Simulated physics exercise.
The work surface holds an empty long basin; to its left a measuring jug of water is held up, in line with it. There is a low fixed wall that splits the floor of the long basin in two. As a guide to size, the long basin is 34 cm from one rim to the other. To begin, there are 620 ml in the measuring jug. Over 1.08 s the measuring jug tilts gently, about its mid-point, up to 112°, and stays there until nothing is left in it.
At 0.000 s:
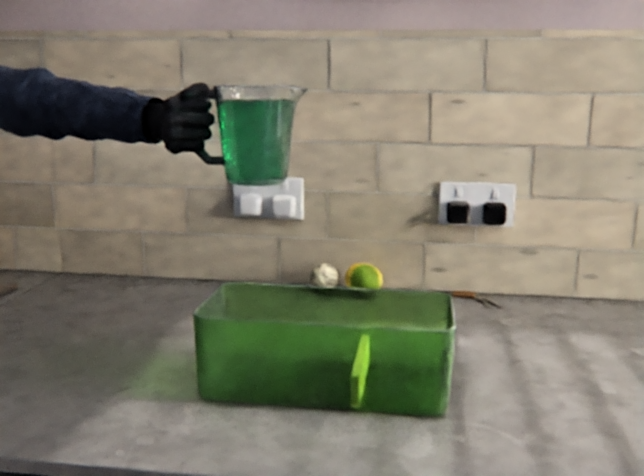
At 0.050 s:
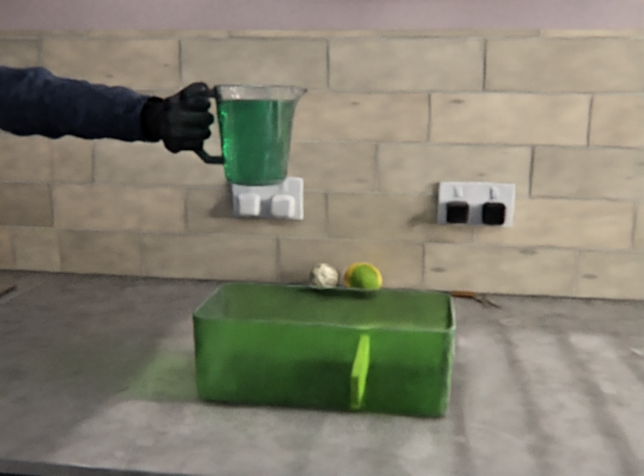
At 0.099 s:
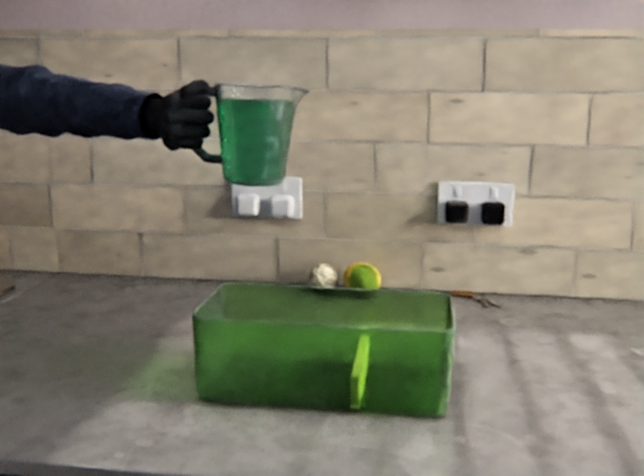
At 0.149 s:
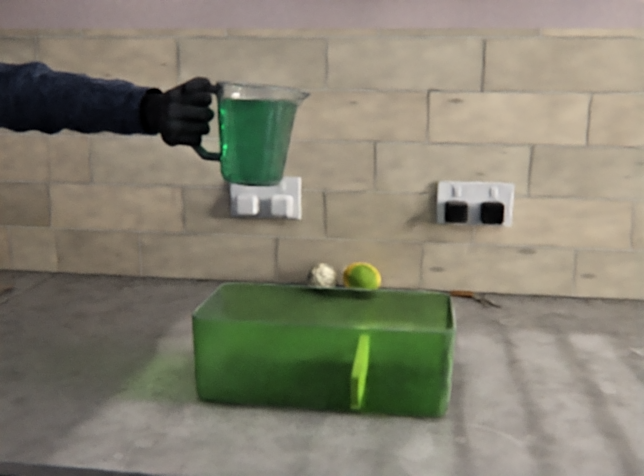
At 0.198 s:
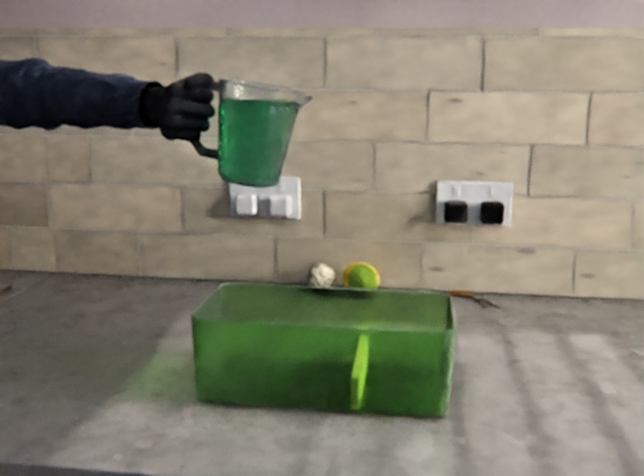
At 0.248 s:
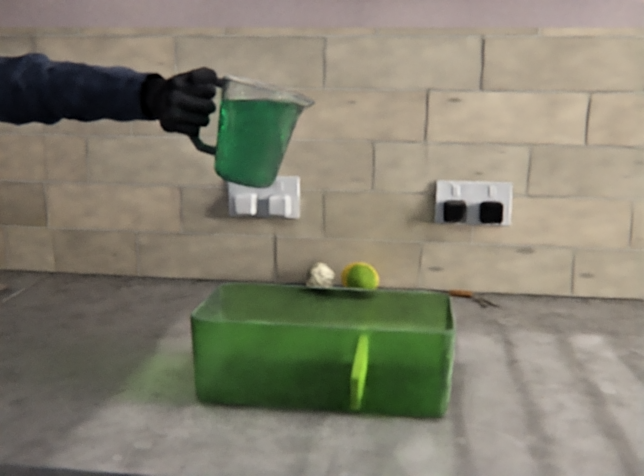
A black-gloved hand held a clear jug of green liquid above and toward the left of an empty green basin on a grey counter, then slowly tilted the jug slightly to the right.
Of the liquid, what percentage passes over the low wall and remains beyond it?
The far part has about 68 per cent.
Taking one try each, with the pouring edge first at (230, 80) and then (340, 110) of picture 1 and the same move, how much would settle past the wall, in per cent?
I'd say 10 percent on the first go, 85 percent on the next.
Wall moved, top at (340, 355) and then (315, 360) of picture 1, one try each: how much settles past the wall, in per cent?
First try about 90 %, second try about 80 %.
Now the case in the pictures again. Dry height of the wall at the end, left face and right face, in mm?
The left side gives some 38 mm, the right side some 18 mm.
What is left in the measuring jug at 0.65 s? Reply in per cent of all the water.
Close to 72 percent of the liquid remains at that time.
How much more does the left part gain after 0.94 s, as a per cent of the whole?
That is roughly 24 in a hundred of the whole.
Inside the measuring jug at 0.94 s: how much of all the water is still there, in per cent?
Roughly 14 per cent.
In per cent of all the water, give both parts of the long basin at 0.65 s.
Lab note: Left near 0 %, right near 3.
Then, 0.65 s in, the tilt is 73° and 73 per cent is still to pour, 0 is left of the wall and 3 right of it.
Then, 0.94 s in, the tilt is 107° and 15 per cent is still to pour, 4 is left of the wall and 50 right of it.
Then, 1.25 s in, the tilt is 112° and 0 per cent is still to pour, 28 is left of the wall and 68 right of it.
Then, 1.58 s in, the tilt is 112° and 0 per cent is still to pour, 28 is left of the wall and 68 right of it.
Finally, 28 per cent lies left of the wall, 68 right of it and 3 outside.
